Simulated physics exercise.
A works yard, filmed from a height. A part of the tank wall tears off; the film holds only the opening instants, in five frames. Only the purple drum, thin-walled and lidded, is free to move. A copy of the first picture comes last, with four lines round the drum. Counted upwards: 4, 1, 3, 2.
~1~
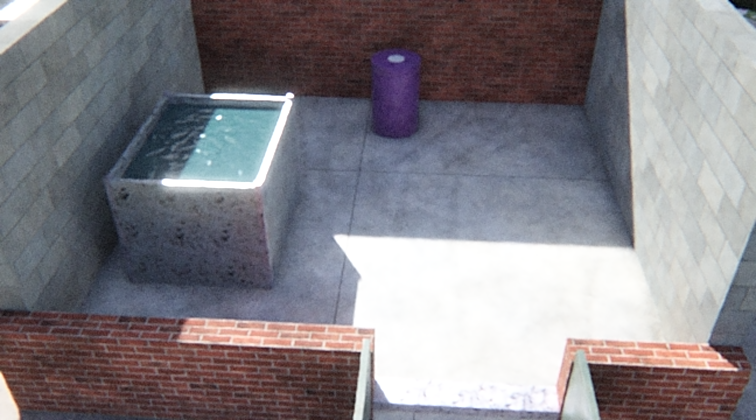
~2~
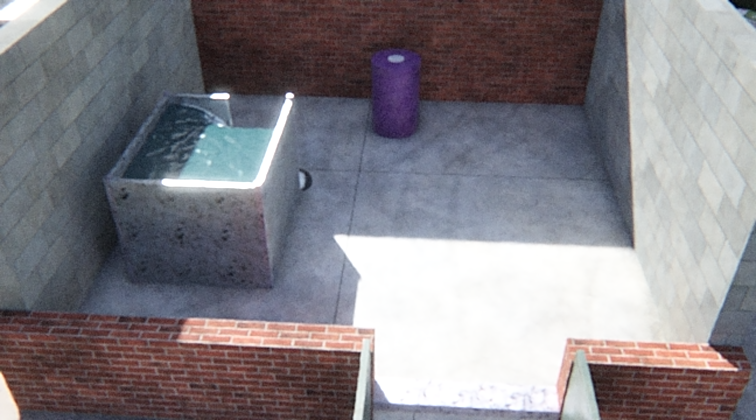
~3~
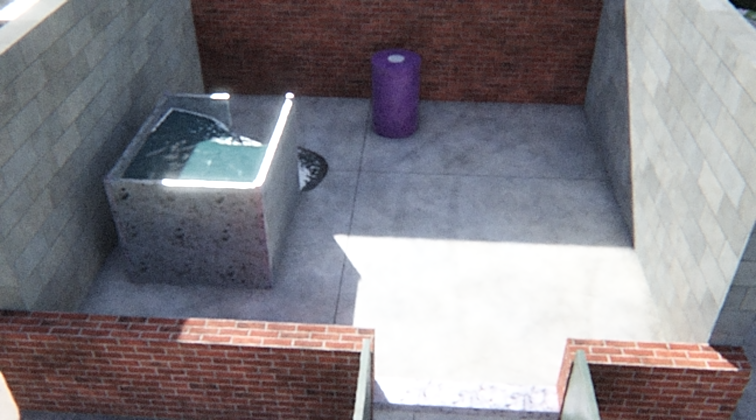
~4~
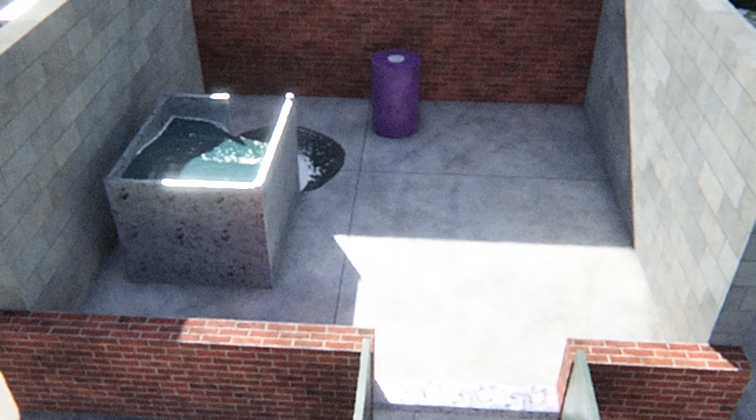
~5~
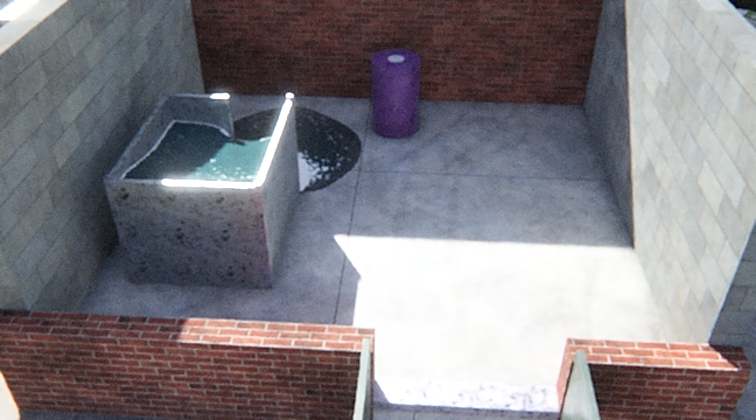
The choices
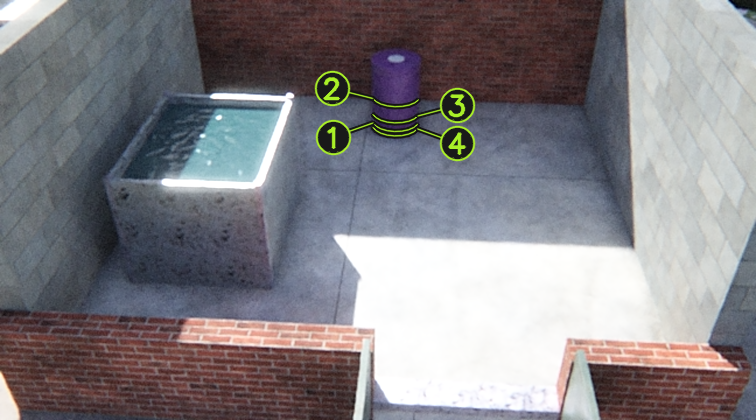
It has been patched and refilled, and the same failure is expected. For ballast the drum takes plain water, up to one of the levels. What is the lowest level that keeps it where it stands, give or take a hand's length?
It is 2.
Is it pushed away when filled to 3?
Yes.
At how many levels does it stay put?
One.
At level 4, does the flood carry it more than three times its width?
Yes, clearly.
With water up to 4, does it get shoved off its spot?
Yes, that goes wrong.
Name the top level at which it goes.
It is 3.
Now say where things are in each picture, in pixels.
The first frame shows lid of the purple drum at (396, 59); tank full, its middle at (209, 143); open gate at (470, 337).
In the second frame, water covers 1 % of the ground, mostly out of sight from here.
In the third frame, water covers 4 % of the ground, mostly out of sight from here.
In the fourth frame, 7 % of the ground wet, in view closest to the drum at (332, 162).
The fifth frame shows lid of the purple drum at (396, 59); 11 % of the ground wet, in view closest to the drum at (349, 136).
On the marked copy, 1 at (394, 131); 2 at (394, 106); 3 at (394, 122); 4 at (394, 135); from the bottom up 4, 1, 3, 2.
With 1, it is pushed about 6 times its own width away.
With 2, it does not move.
With 3, it is pushed about its own width away.
With 4, it is pushed about 7 times its own width away.
